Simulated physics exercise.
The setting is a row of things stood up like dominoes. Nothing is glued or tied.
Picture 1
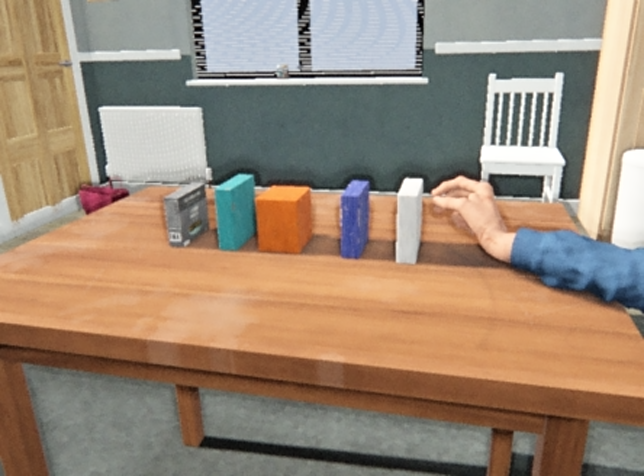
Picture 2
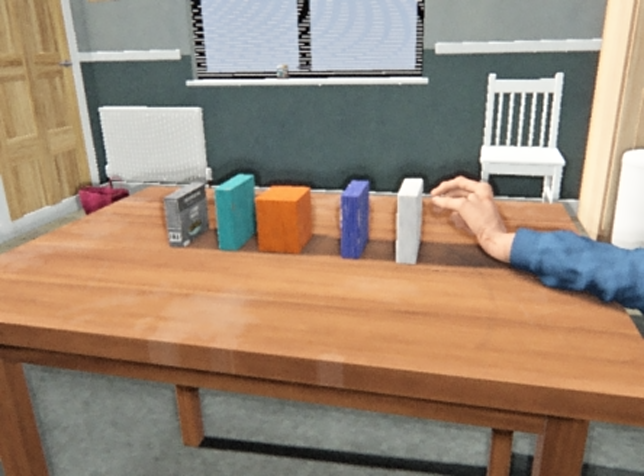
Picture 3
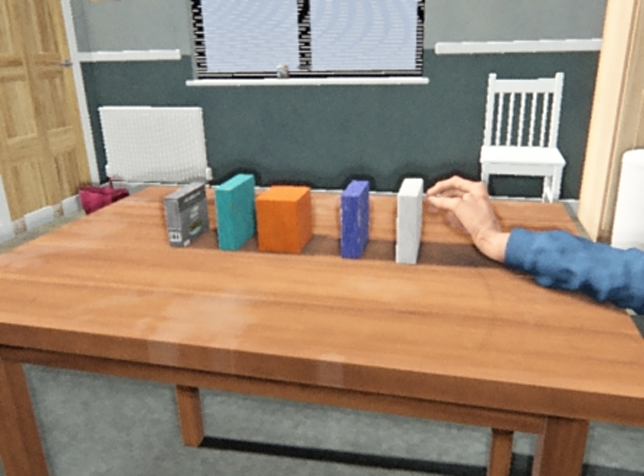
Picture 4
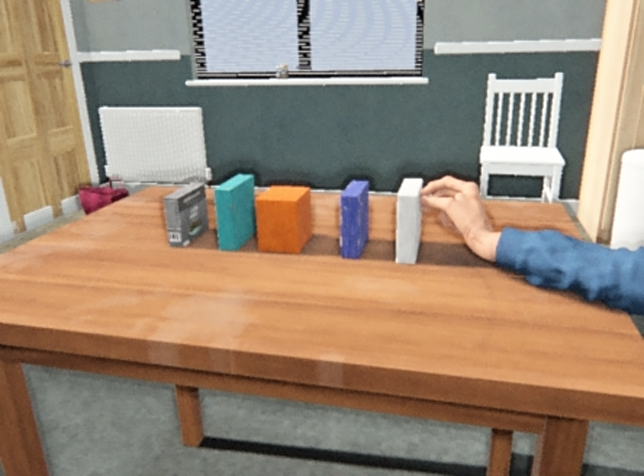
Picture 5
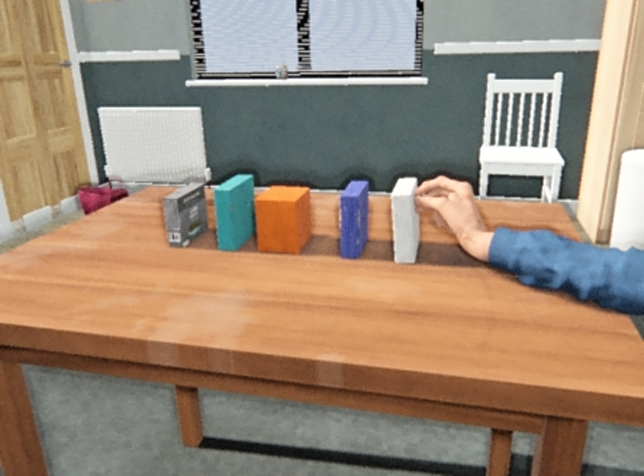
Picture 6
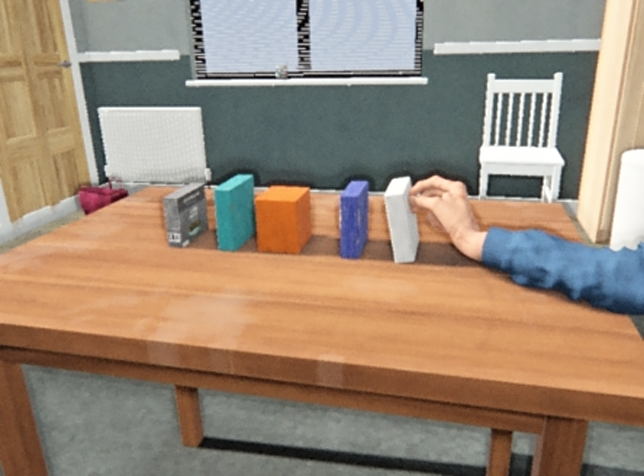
On a wooden table, a hand pushes the white block, tilting it slightly left.
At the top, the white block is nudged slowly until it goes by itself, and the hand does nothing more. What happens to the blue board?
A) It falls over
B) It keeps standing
A.
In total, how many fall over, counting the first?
Total count - 2.
Then, 0.30 s on from there, white block 41° over; blue board turned 10° from how it was put near (350, 218).
Then, 0.50 s on from there, white block 65° over; blue board turned 50° from how it was put near (329, 222).
In the end, toppled on the table, blue board; the other 2 unmoved. At the end, from the last picture's camera, blue board near (329, 229).
